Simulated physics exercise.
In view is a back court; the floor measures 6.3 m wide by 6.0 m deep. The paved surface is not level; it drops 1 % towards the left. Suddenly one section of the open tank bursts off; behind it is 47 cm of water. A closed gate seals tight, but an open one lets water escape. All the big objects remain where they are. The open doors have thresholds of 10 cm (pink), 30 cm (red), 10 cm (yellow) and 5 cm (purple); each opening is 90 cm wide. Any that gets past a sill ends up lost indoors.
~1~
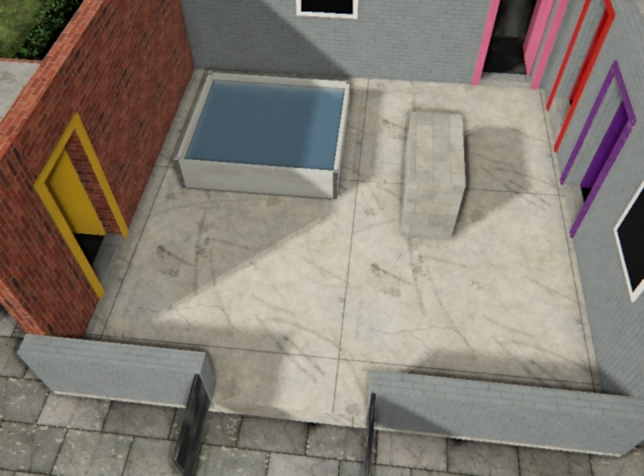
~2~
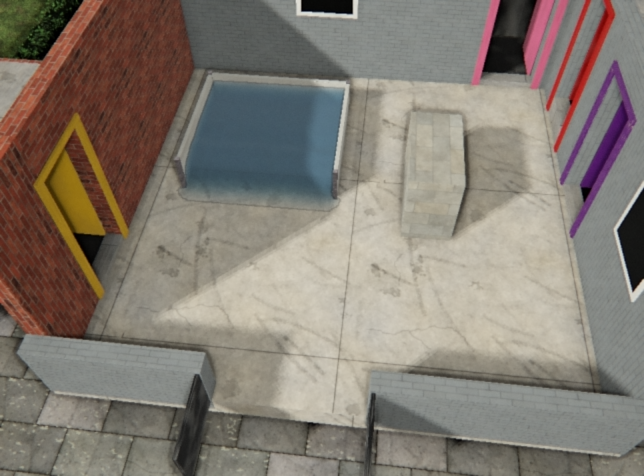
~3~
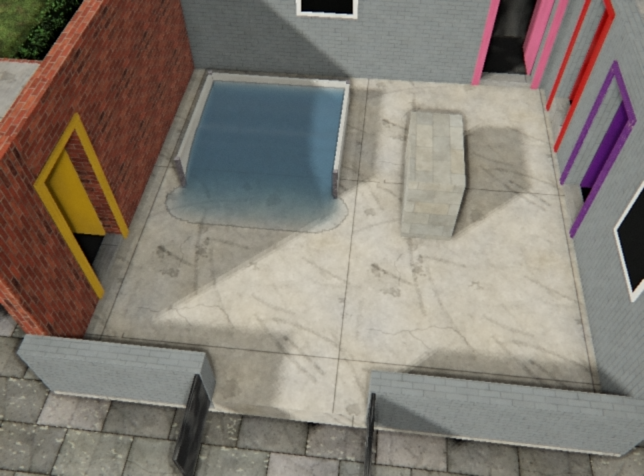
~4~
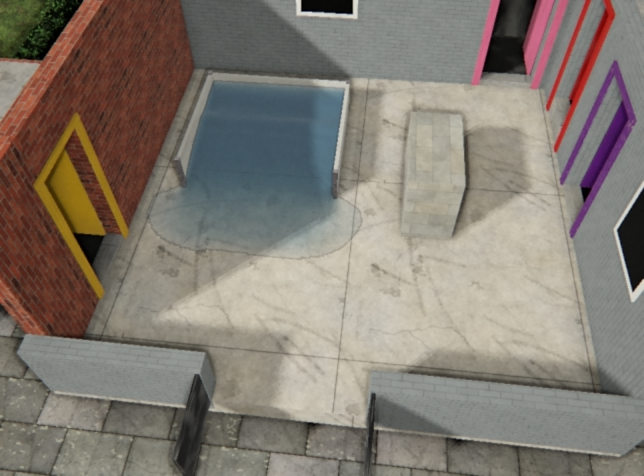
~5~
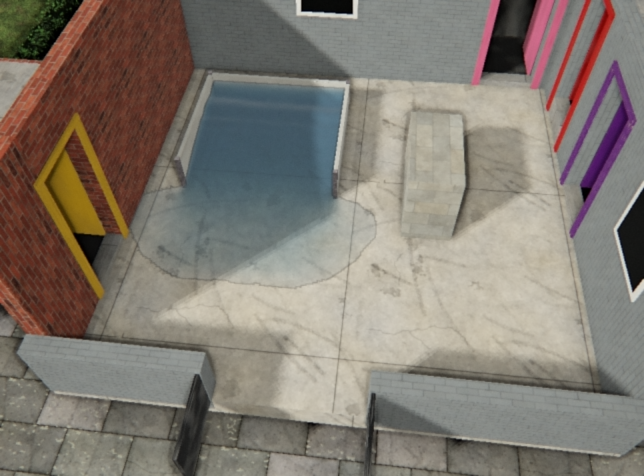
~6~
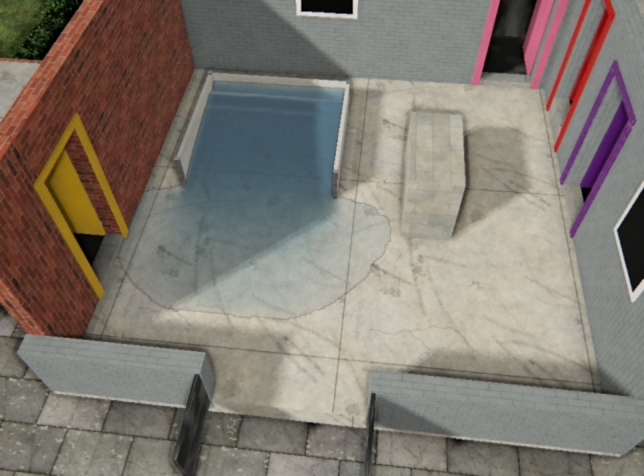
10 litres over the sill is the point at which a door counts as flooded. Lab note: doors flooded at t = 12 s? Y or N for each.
At the end, the pink door lets in less than the limit. The red door lets in less than the limit. The yellow door lets in more than the limit. The purple door lets in less than the limit.
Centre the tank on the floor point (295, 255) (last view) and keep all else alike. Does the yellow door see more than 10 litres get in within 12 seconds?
Against the limit, the yellow door gets no more than that.
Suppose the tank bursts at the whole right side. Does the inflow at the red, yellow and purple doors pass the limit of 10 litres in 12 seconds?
For red, too little; for yellow, too little; for purple, too much.
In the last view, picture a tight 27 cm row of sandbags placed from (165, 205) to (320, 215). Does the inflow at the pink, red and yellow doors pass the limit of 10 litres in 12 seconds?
At the pink door the limit is not reached, at the red door it is not reached, and at the yellow door it is not reached.
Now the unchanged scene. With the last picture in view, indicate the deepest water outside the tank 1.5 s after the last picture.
In the final picture, near (87, 367).
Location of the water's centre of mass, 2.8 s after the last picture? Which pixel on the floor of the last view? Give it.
Around (239, 254) in the last picture.
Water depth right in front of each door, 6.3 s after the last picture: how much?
Centimetres: Pink 0 / red 0 / yellow 8 / purple 2.
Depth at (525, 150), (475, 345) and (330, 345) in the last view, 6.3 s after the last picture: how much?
The depths come out at 0, 4 and 4 centimetres, in the order listed.
Then, 0.7 s after the last picture water covers 35 % of the floor and is deepest (25 cm) near (188, 378); pink door not reached, red door not reached, yellow door 11 cm at the sill, 0 L in, purple door not reached.
Then, 1.5 s after the last picture water covers 40 % of the floor and is deepest (37 cm) near (87, 367); pink door not reached, red door not reached, yellow door 13 cm at the sill, 2 L in, purple door not reached.
Then, 2.8 s after the last picture water covers 45 % of the floor and is deepest (22 cm) near (73, 366); pink door not reached, red door not reached, yellow door 19 cm at the sill, 18 L in, purple door not reached.
Then, 6.3 s after the last picture water covers 65 % of the floor and is deepest (14 cm) near (192, 76); pink door not reached, red door not reached, yellow door 8 cm at the sill, 51 L in, purple door 2 cm at the sill, 0 L in.
Then, 11.3 s after the last picture water covers 95 % of the floor and is deepest (6 cm) near (369, 93); pink door 4 cm at the sill, 0 L in, red door 1 cm at the sill, 0 L in, yellow door 5 cm at the sill, 51 L in, purple door 2 cm at the sill, 0 L in.
